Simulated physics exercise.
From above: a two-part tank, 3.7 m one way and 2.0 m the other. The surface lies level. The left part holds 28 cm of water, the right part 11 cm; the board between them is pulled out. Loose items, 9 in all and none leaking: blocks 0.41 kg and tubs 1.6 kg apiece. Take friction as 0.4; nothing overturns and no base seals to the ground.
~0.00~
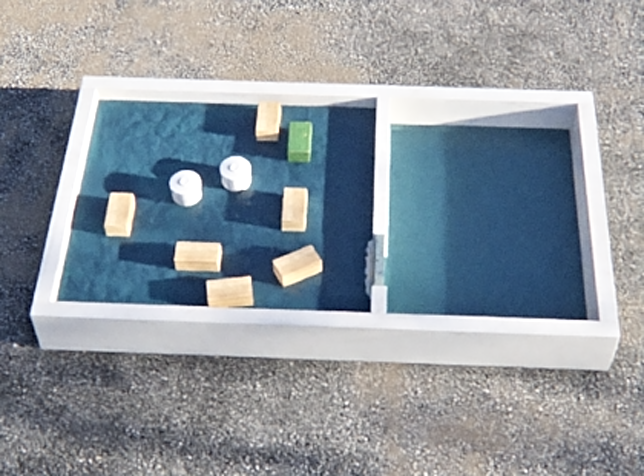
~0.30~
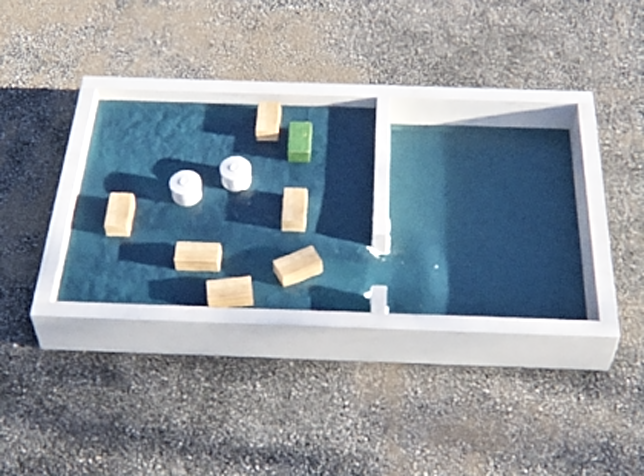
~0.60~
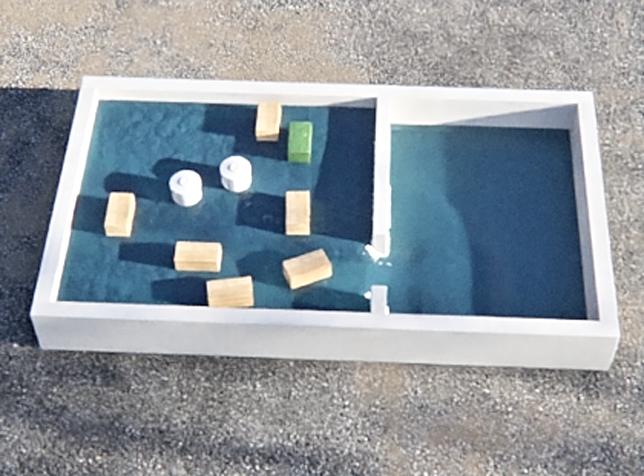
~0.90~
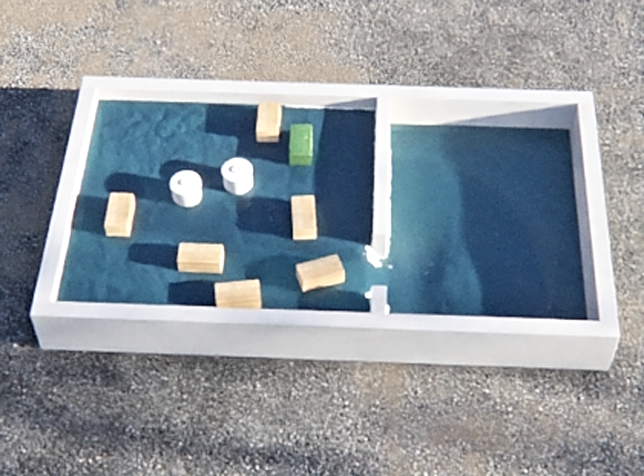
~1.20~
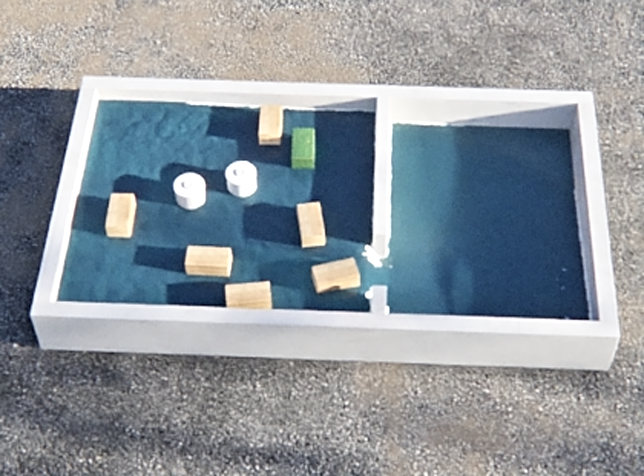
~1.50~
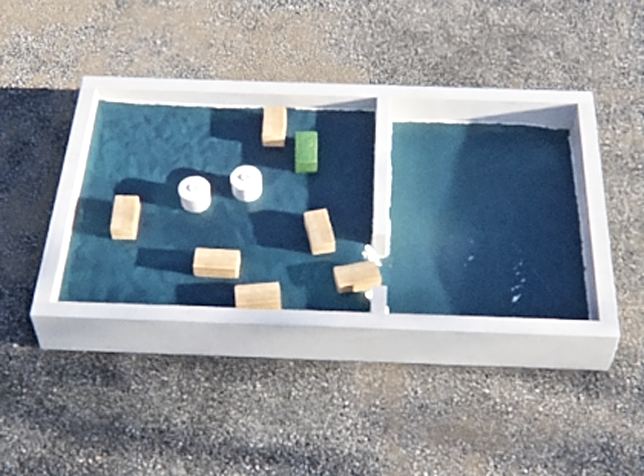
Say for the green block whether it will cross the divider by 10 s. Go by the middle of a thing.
Green block stays short.
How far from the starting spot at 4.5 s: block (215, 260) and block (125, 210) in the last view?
In turn: 40 cm, 20 cm.
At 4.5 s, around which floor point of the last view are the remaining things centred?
Around (324, 239).
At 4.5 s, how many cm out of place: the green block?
Roughly 30 cm by then.
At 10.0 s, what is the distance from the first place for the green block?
About 30 cm.
After 2.1 s the green block is near (313, 153), 0.2 m from its start, afloat; 1 of 9 are over the mark; 9 afloat.
After 4.5 s the green block is near (322, 164), 0.3 m from its start, afloat; 2 of 9 are over the mark; 9 afloat.
After 7.0 s the green block is near (321, 165), 0.3 m from its start, afloat; 2 of 9 are over the mark; 9 afloat.
After 10.0 s the green block is near (323, 166), 0.3 m from its start, afloat; 2 of 9 are over the mark; 9 afloat.
